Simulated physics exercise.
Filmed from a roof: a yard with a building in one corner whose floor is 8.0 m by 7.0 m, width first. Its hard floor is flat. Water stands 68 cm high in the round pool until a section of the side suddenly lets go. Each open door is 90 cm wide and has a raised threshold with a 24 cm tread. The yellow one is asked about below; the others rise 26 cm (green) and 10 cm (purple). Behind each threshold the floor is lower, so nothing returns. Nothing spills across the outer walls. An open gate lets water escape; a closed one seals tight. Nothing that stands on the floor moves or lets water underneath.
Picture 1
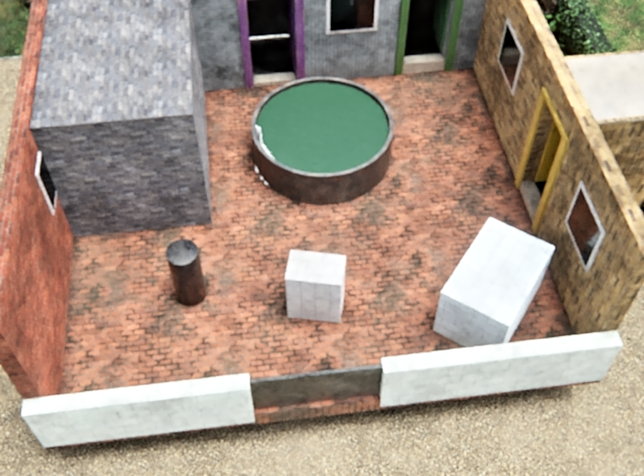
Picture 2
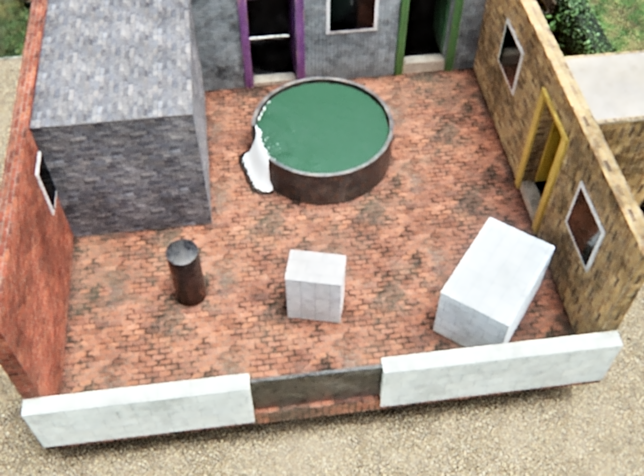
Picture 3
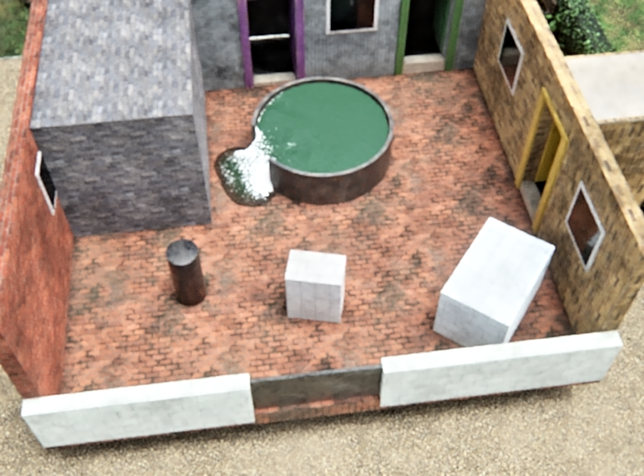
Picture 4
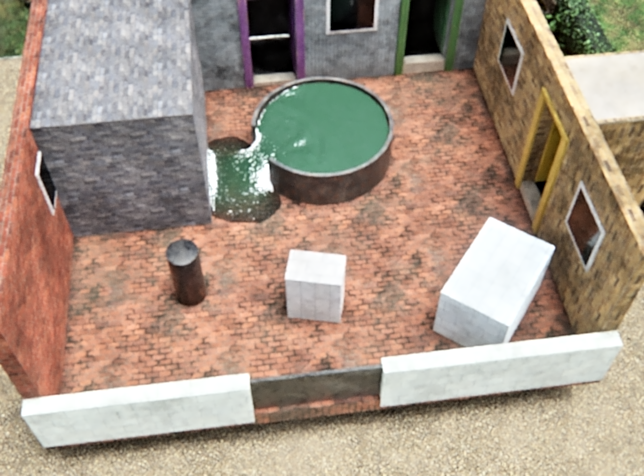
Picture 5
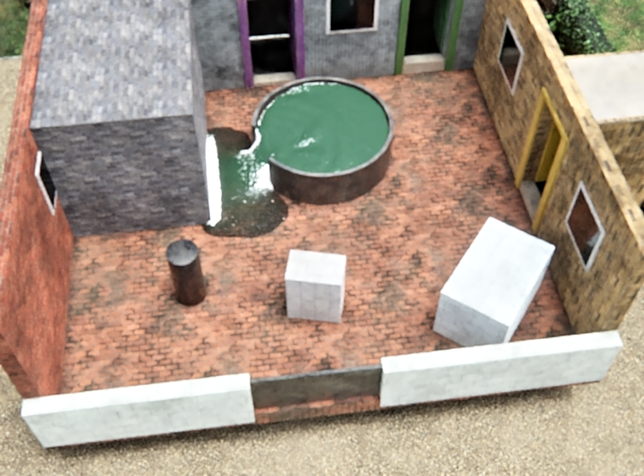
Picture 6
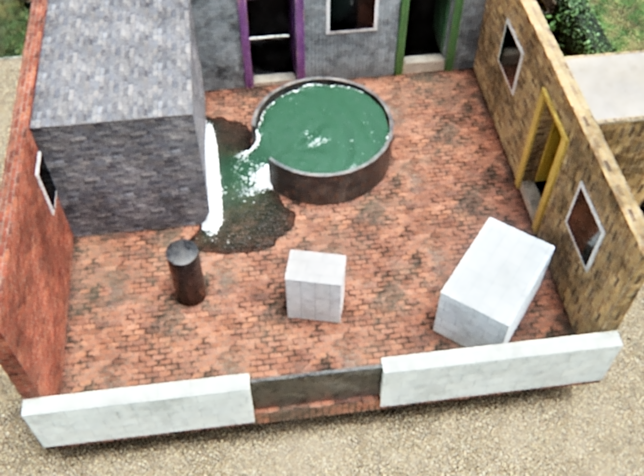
In the video, green water in a round pool pours out through a gap on its left side, spreads across the brick floor to the wall of the grey corner building, then extends along it toward the viewer.
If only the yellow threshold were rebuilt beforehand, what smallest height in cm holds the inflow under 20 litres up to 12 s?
About 6.5 cm.
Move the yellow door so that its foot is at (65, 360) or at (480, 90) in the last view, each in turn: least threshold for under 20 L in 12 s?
About 7.5 and 10.0 cm.
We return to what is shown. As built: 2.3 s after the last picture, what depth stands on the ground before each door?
In cm: Green 1, purple 14, yellow 0.
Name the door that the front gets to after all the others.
Last comes the yellow one.
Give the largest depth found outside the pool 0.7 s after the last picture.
Roughly 50 cm.
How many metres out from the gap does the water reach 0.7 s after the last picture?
About 3.4 m.
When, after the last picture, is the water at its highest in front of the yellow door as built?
Near 7.0 s.
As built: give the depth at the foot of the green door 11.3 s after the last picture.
Roughly 9.5 cm deep.
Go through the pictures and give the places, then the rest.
The first frame shows still water, 68 cm deep, in the round pool at (322, 127); the yellow door at (539, 169) is dry.
In the second frame, water pours out at (261, 162) and has run 0.3 m, to (254, 186); about 8 cm deep outside, 68 cm at the back.
In the third frame, water pours out at (261, 164) and has run 0.7 m, to (220, 170); about 9 cm deep outside, 68 cm at the back.
In the fourth frame, the front is at (212, 210), 1.2 m from the gap at (261, 164); 1.8 m2 of floor is wet, 68 cm left at the back.
In the fifth frame, the front is at (210, 229), 1.5 m from the gap at (261, 164); 2.3 m2 of floor is wet, 68 cm left at the back.
In the sixth frame, the front is at a hidden place, 1.8 m from the gap at (261, 163); 2.6 m2 of floor is wet, 68 cm left at the back; 4.4 m in a straight line remain to the yellow door at (539, 169).
Then, 0.7 s after the last picture water covers 15 % of the floor, deepest (50 cm) near (217, 180); it has not reached the yellow door.
Then, 2.3 s after the last picture water covers 45 % of the floor, deepest (34 cm) near (217, 180); it has not reached the yellow door.
Then, 11.3 s after the last picture water covers 100 % of the floor, deepest (13 cm) near (581, 361); 9 cm at the yellow door, 0 litres in over its 20 cm threshold.
At the yellow door as built, the water peaked near 10 cm, 6.9 s after the last picture.
With a threshold of 5.5 cm, 32 litres would have come in within the 12 s; with 7.5 cm, 7 litres. So under 20 litres takes about 6.5 cm.
